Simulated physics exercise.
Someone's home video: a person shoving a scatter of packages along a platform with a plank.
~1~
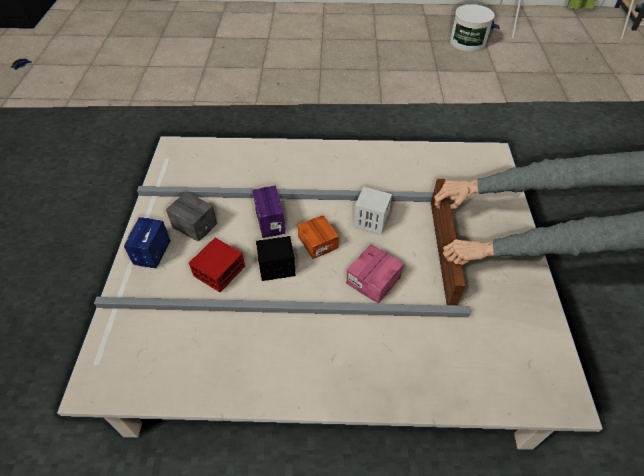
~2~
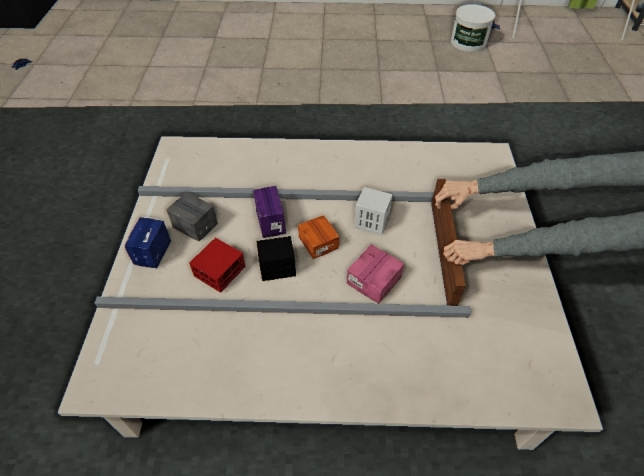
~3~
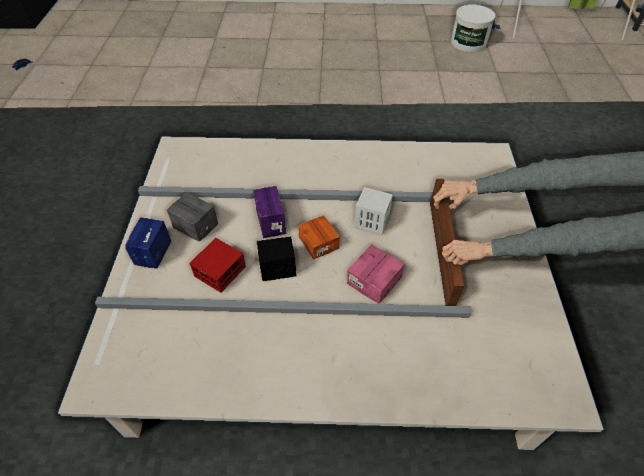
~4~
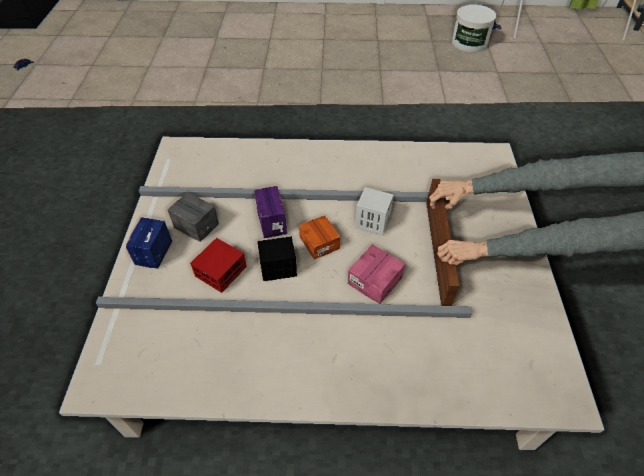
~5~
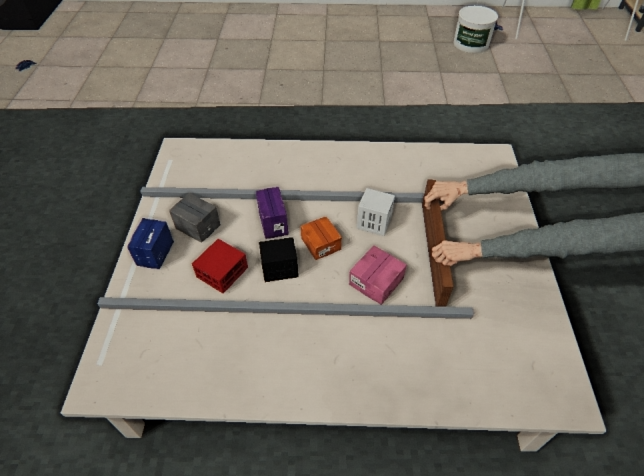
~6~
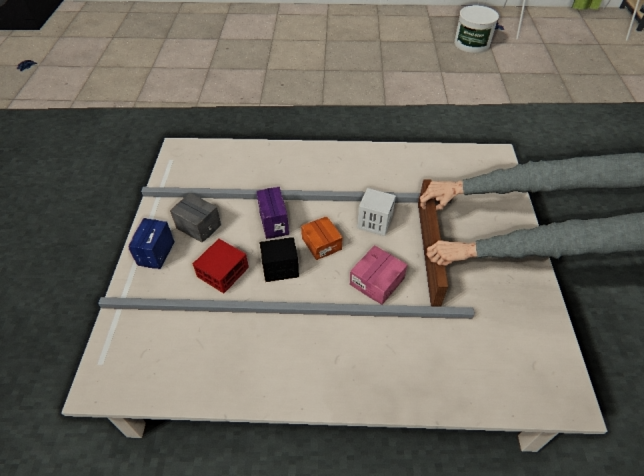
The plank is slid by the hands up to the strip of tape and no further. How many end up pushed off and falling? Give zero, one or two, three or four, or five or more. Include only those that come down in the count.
Five or more fall.
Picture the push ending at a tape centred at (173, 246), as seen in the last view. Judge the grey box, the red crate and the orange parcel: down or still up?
Well, the grey box leaves the top, the red crate leaves the top, and the orange parcel hangs in there.
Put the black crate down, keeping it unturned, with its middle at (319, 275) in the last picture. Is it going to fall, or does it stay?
Lab note: From that start it is gone.
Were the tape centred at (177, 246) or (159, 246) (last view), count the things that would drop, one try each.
The counts: 3 and 5.
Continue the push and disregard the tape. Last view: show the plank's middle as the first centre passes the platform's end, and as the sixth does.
It sits around (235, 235) and after that around (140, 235).
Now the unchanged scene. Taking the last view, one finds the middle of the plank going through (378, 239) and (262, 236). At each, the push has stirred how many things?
The count is 2 at the first point and 8 at the second.
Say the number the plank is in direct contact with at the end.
It is in contact with 2.
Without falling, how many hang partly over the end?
I make it 2.
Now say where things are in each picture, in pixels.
The first frame shows blue parcel (148, 243); grey box (192, 217); red crate (218, 265); plank (446, 240); tape (138, 244).
The second frame shows grey box (193, 217); white crate (373, 211).
The third frame shows red crate (218, 265); purple parcel (270, 212).
The fourth frame shows blue parcel (150, 243); plank (441, 240).
The fifth frame shows grey box (195, 218); orange parcel (321, 238).
The sixth frame shows blue parcel (152, 244); grey box (196, 218); red crate (221, 266); plank (431, 240); tape (142, 245).
Soon after, none off yet; blue parcel at rest near (152, 244); grey box at rest near (196, 218); red crate at rest near (221, 266).
Then, none off yet; blue parcel moved about its own width near (120, 239); grey box moved about its own width near (164, 220); red crate moved well along near (140, 265).
At rest, the number that fall off is five or more; fallen, pink parcel, black crate, purple parcel, red crate, grey box and blue parcel.
